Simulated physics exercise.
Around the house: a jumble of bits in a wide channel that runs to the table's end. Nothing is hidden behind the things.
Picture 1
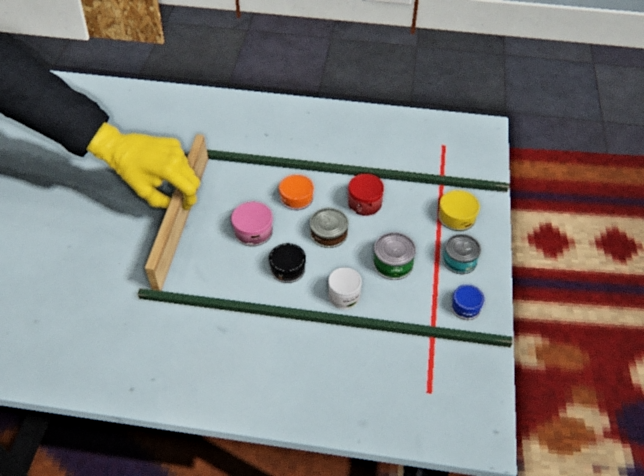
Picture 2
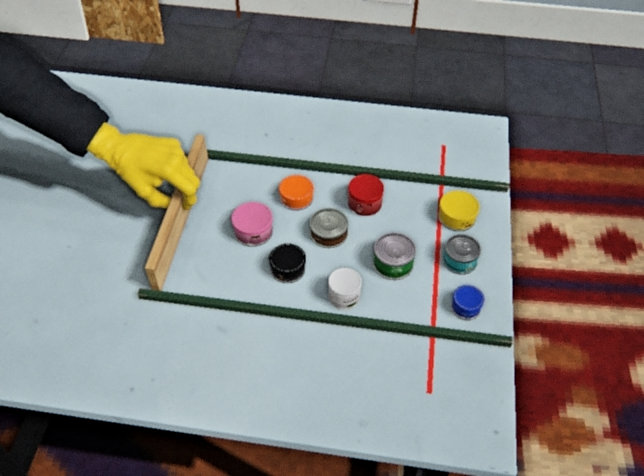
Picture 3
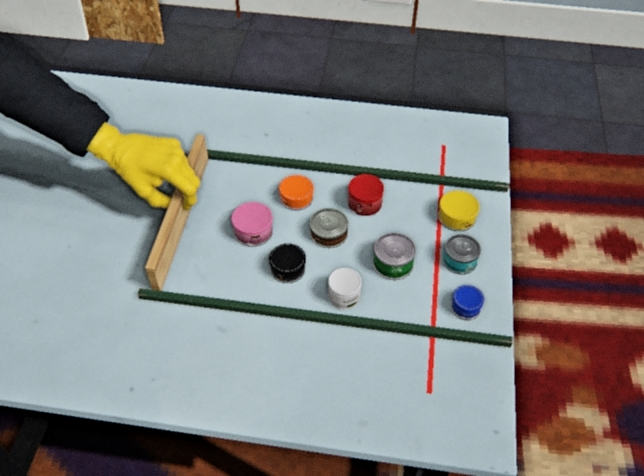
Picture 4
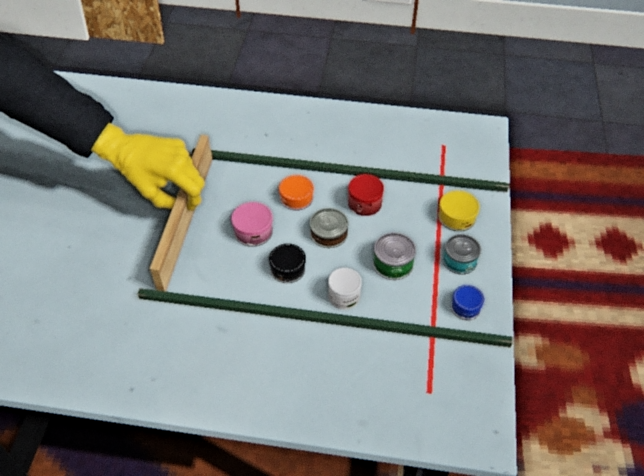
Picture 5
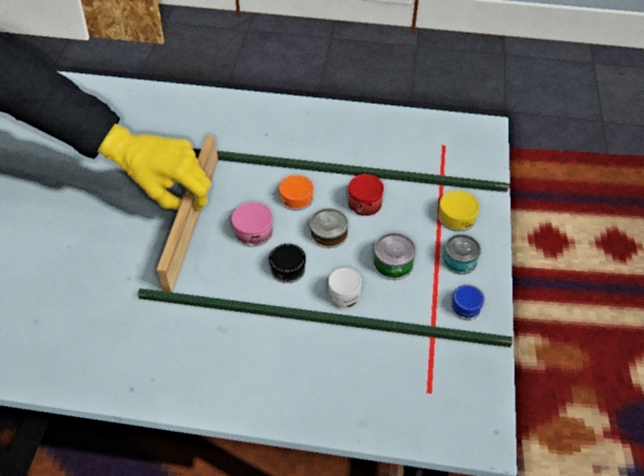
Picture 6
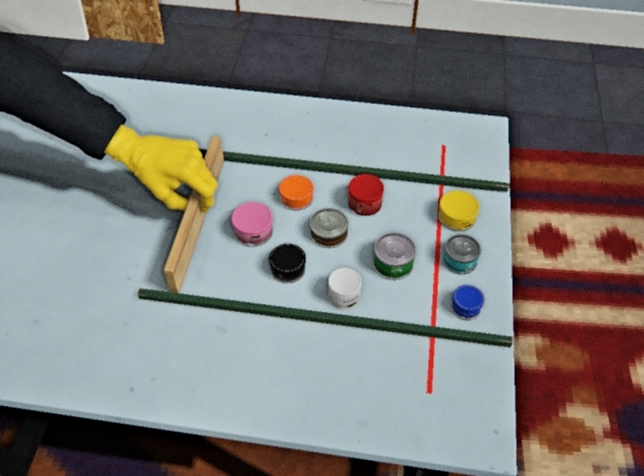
A yellow-gloved hand held a wooden board upright at the left of a table scattered with colourful little pots, then slid it slowly a short way right between two green strips, while the pots stayed still.
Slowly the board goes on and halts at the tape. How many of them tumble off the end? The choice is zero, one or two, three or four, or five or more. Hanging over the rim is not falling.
Outcome: The number that fall off is one or two.
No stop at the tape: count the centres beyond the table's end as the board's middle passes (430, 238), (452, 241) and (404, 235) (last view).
Past the end: 1, 2 and 0.
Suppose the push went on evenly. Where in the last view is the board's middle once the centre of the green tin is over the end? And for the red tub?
About (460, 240), and (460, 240) for the other.
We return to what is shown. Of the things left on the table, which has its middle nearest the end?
It is the turquoise pot.
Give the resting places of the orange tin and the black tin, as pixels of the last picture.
First (458, 205), then (455, 283).
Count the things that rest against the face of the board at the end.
It touches 4.
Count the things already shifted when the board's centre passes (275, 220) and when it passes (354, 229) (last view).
By then 3, and 7.
Soon after, none off yet; blue tin at rest near (467, 303); turquoise pot at rest near (461, 254); yellow pot at rest near (458, 211).
By the end, the number that fall off is one or two; fallen, yellow pot.
